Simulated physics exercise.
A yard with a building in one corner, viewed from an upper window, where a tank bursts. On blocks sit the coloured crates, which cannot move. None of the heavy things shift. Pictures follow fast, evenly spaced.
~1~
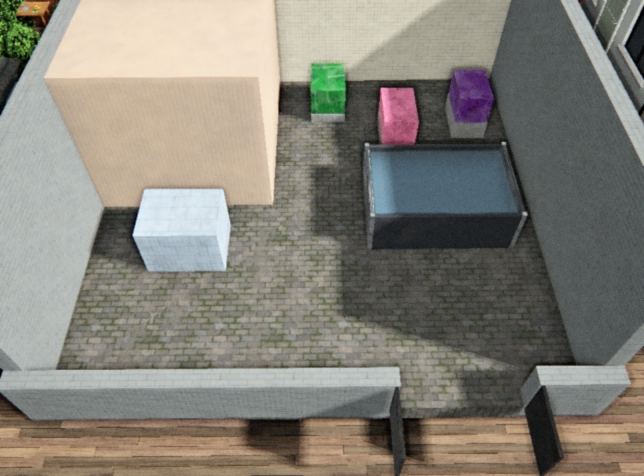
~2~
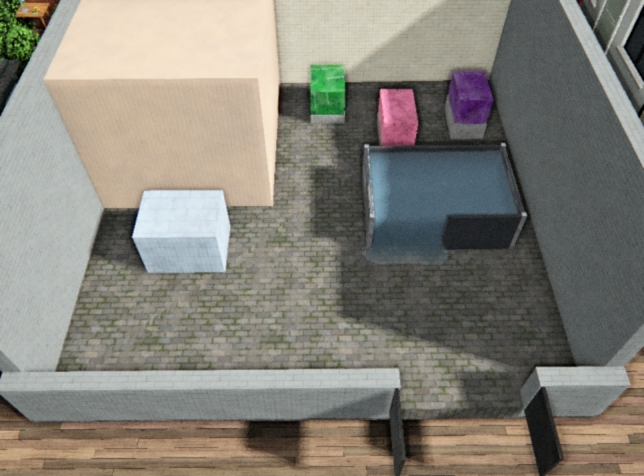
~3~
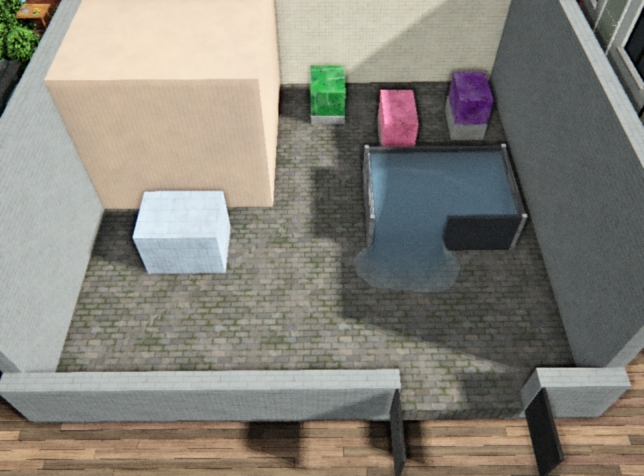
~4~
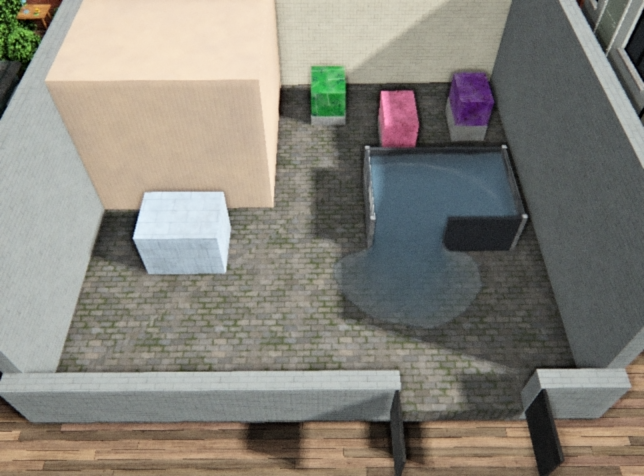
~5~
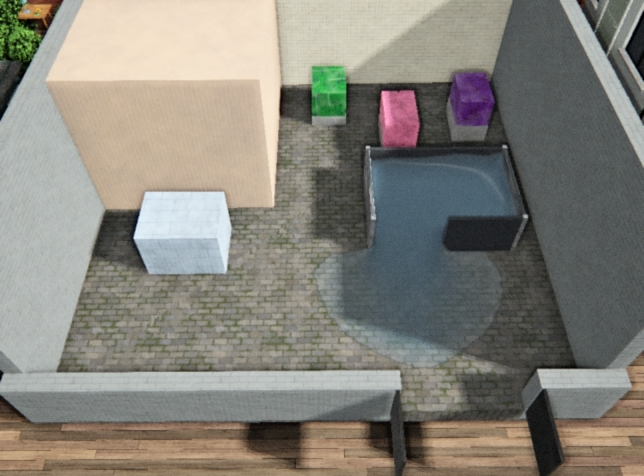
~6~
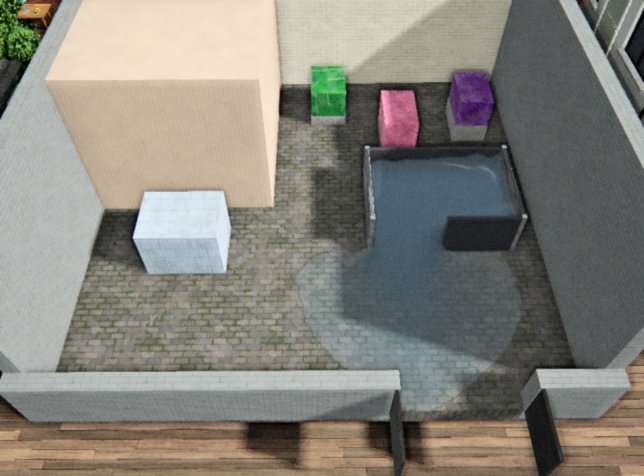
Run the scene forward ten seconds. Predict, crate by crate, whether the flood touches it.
My prediction: The green crate remains untouched; the purple crate remains untouched; the pink crate remains untouched.
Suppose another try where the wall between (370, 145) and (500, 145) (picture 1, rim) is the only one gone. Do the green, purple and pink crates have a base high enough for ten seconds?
Then the green crate gets flooded, the purple crate gets flooded and the pink crate gets flooded.
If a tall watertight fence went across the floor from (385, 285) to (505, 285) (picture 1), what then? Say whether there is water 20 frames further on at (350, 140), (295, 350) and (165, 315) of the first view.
First unwetted, then inundated, then inundated.
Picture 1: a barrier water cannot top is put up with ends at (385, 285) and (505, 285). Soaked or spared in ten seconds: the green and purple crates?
Long story short, the green crate is never reached but the purple crate is never reached.
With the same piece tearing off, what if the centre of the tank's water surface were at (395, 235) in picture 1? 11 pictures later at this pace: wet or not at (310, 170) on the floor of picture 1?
That point would end up bone-dry.
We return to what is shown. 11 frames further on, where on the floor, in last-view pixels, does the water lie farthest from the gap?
Point: (76, 397) in the last picture's pixels.
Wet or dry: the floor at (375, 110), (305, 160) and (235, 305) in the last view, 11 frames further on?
First spared, second spared, third inundated.
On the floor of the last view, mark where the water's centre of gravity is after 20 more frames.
It is near (345, 283).
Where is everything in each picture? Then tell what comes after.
In the first picture, still water in the open tank at (441, 182).
In the second picture, the front is at (444, 256), out from the gap at (407, 238).
In the third picture, water pours out at (407, 240) and has run to (449, 283).
In the fourth picture, the front is at (435, 322), out from the gap at (407, 241).
In the fifth picture, water pours out at (408, 241) and has run to (433, 360).
In the sixth picture, the front is at a hidden place, out from the gap at (407, 241).
A moment on, water covers 25 % of the floor; the green crate not reached, the purple crate not reached, the pink crate not reached.
Next, water covers 35 % of the floor; the green crate not reached, the purple crate not reached, the pink crate not reached.
Then, water covers 45 % of the floor; the green crate not reached, the purple crate not reached, the pink crate not reached.
Later, water covers 55 % of the floor; the green crate not reached, the purple crate not reached, the pink crate not reached.
In the end, water covers 65 % of the floor; the green crate stayed above the water, the purple crate stayed above the water, the pink crate stayed above the water.
